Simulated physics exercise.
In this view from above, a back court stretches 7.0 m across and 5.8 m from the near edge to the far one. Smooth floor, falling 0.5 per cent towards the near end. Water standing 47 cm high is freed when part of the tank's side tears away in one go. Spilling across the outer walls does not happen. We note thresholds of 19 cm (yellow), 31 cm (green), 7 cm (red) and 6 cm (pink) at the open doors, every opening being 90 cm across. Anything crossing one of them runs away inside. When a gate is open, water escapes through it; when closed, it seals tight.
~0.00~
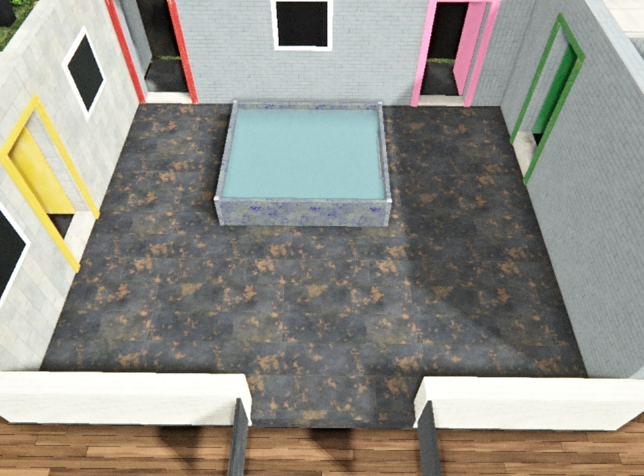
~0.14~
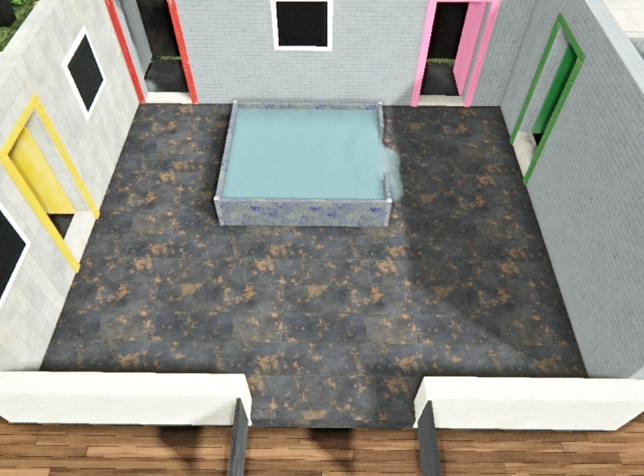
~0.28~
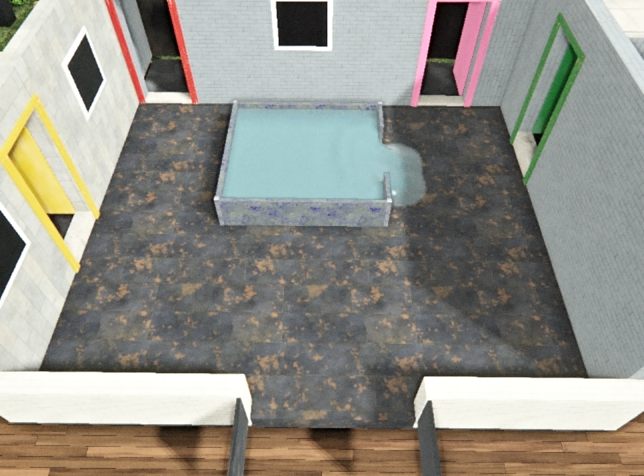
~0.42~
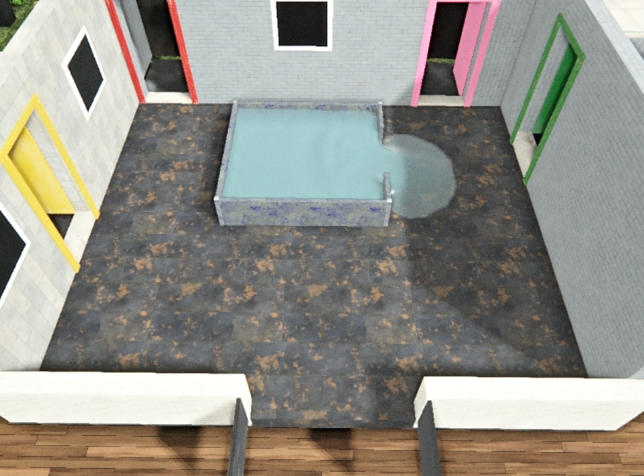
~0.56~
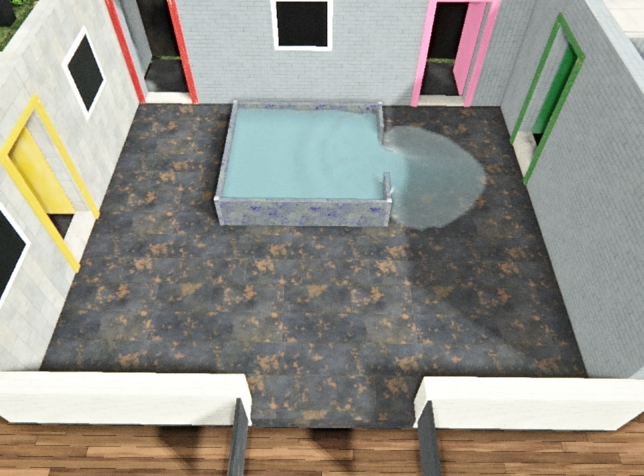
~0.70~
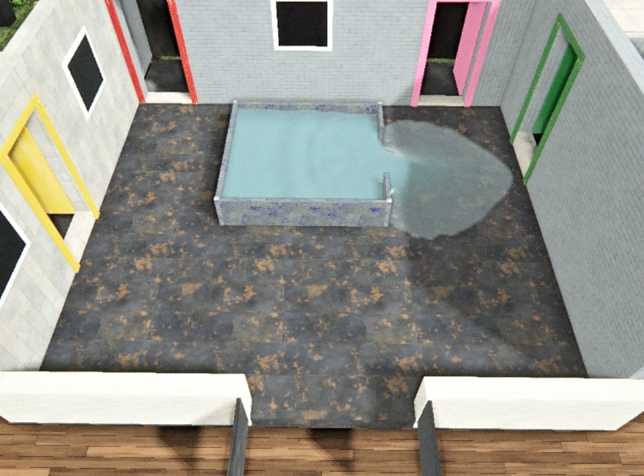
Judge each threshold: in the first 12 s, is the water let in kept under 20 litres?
Verdicts: Yellow door, kept under; green door, kept under; red door, kept under; pink door, not kept under.
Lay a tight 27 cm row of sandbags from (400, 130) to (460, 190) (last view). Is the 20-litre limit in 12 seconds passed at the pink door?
Checked against the limit, pink is fine.
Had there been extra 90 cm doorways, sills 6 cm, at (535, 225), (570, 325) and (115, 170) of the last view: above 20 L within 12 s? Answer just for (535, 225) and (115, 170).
Door 1: Higher; door 2: Lower.
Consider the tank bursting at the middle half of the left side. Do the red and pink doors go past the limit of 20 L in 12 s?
Checking each door against the limit: Red tops it, pink does not exceed it.
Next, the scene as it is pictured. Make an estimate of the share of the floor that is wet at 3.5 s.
Close to 30 in a hundred.
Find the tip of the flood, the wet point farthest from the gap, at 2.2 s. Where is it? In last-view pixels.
Roughly at pixel (572, 361).
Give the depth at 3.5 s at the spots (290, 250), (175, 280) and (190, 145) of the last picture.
0, 0 and 0 cm, respectively.
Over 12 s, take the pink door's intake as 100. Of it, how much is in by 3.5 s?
Fraction in by then: Around 15 per cent.
After 1.4 s water covers 15 % of the floor and is deepest (28 cm) near (388, 172); yellow door not reached, green door 25 cm at the sill, 0 L in, red door not reached, pink door not reached.
After 2.2 s water covers 20 % of the floor and is deepest (30 cm) near (495, 113); yellow door not reached, green door 25 cm at the sill, 0 L in, red door not reached, pink door 9 cm at the sill, 0 L in.
After 3.5 s water covers 30 % of the floor and is deepest (25 cm) near (495, 113); yellow door not reached, green door 22 cm at the sill, 0 L in, red door not reached, pink door 13 cm at the sill, 19 L in.
After 7.0 s water covers 70 % of the floor and is deepest (18 cm) near (585, 403); yellow door not reached, green door 14 cm at the sill, 0 L in, red door 6 cm at the sill, 0 L in, pink door 12 cm at the sill, 87 L in.
After 12.0 s water covers 95 % of the floor and is deepest (12 cm) near (556, 402); yellow door 8 cm at the sill, 0 L in, green door 9 cm at the sill, 0 L in, red door 6 cm at the sill, 3 L in, pink door 7 cm at the sill, 114 L in.
